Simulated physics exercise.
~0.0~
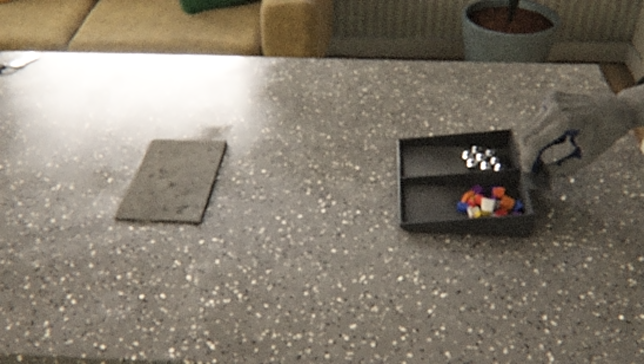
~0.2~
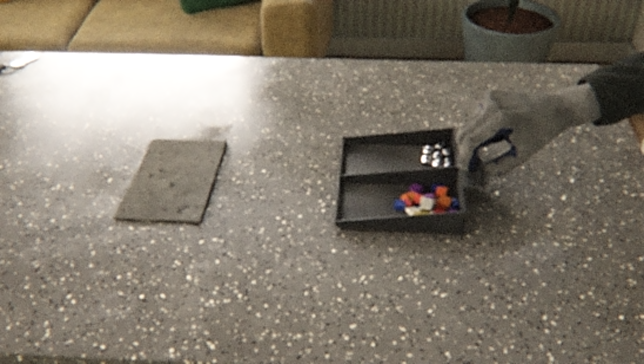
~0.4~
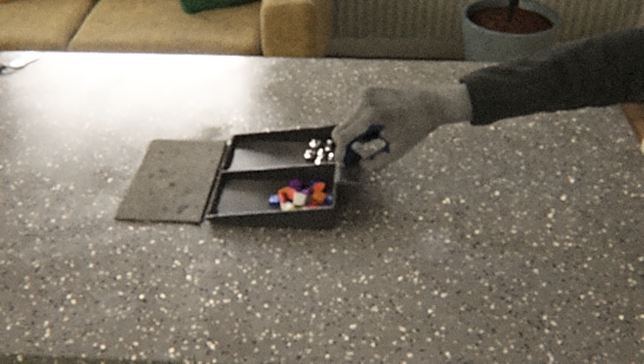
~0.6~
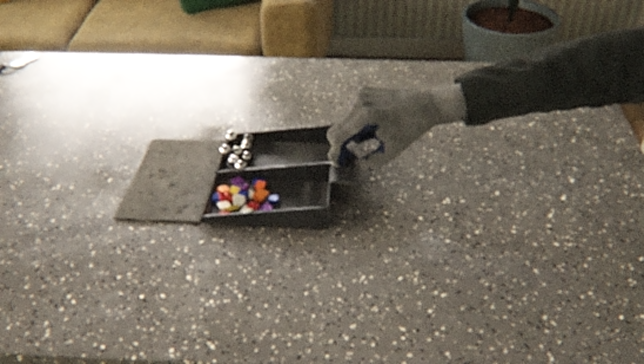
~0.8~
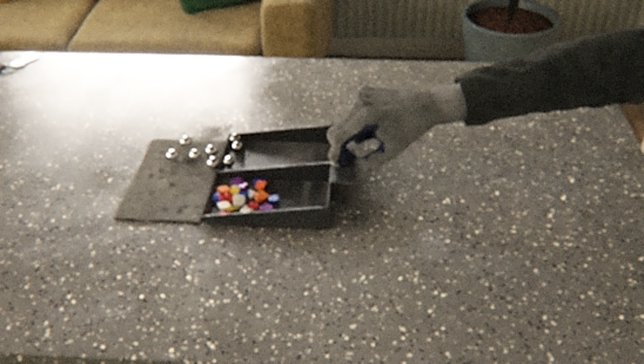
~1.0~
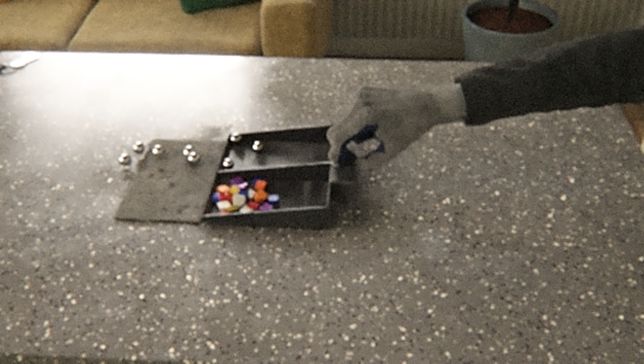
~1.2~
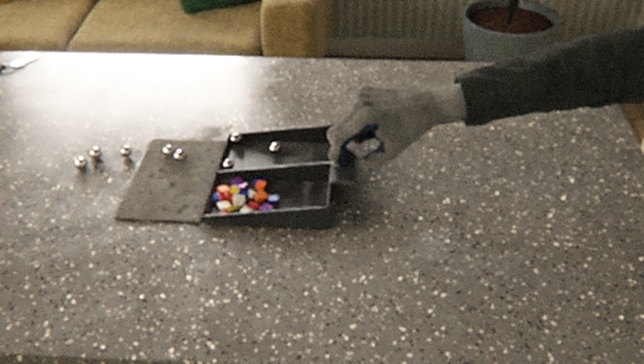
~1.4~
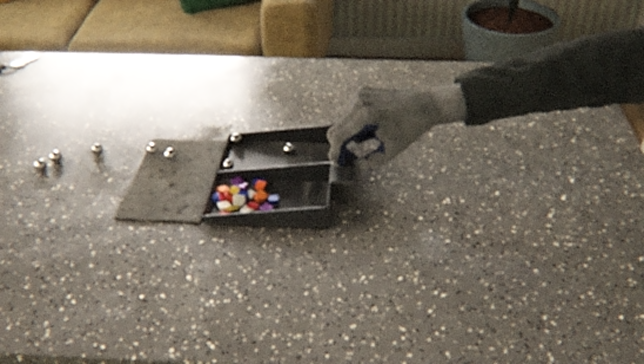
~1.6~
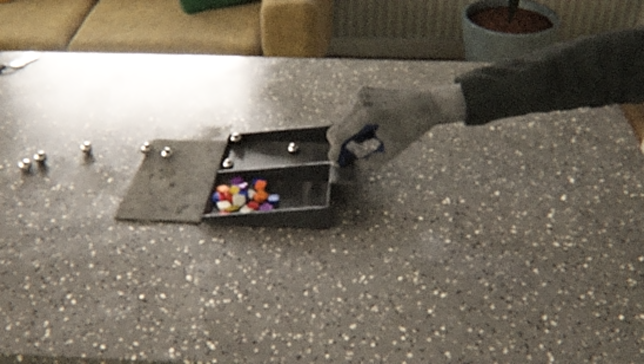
The clip shows a gloved hand pushing a divided black tray left across a speckled table until it stops against a flat dark slab; the colourful pieces slide forward but stay inside, while most of the shiny balls roll out over the slab, some reaching the table beyond.
